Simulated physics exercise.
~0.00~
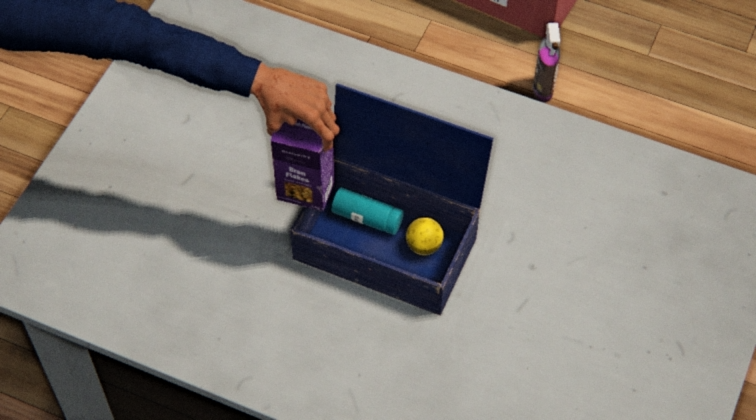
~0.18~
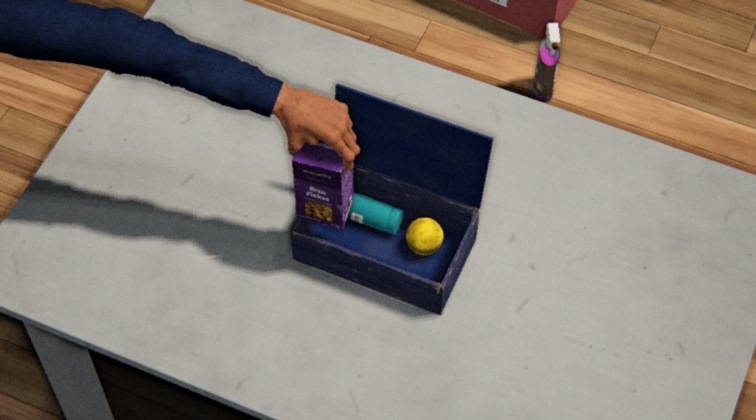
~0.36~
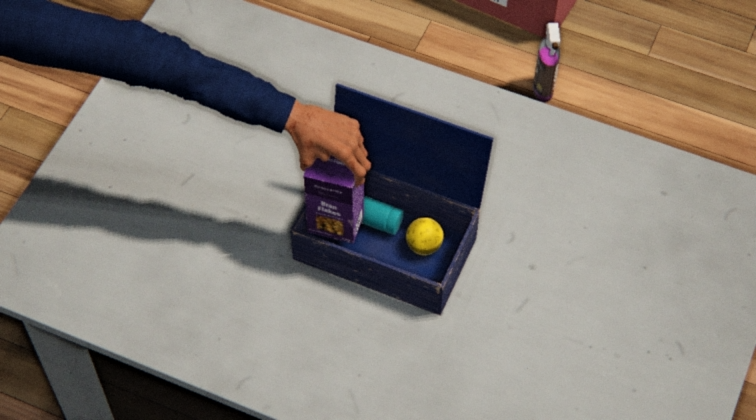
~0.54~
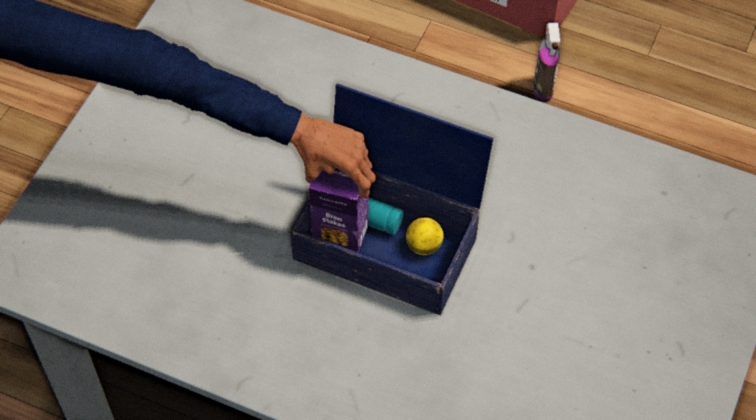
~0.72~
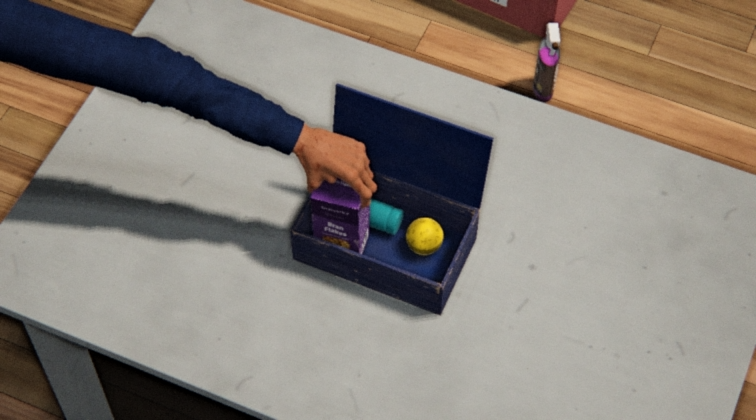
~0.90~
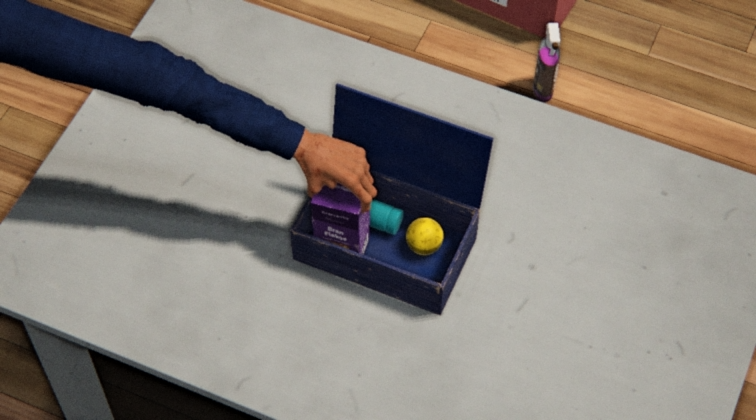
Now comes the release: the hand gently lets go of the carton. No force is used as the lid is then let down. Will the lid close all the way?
No, turns out the lid is kept open.
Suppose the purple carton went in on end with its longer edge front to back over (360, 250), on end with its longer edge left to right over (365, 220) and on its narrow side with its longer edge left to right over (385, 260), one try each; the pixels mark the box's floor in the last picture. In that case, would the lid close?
Lid, in order: Held open, held open, fully down.
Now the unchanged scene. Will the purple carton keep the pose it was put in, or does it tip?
At the finish the purple carton holds its orientation.
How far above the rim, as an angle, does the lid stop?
The answer is about 45 degrees.
After 2.00 s, lid starting down.
After 2.40 s, lid 65° above the rim.
After 2.60 s, lid 50° above the rim.
After 4.80 s, lid 47° above the rim.
In the end (6.5 s), lid 47° above the rim; all 3 unmoved. At the end, from the last picture's camera, purple carton near (341, 221).
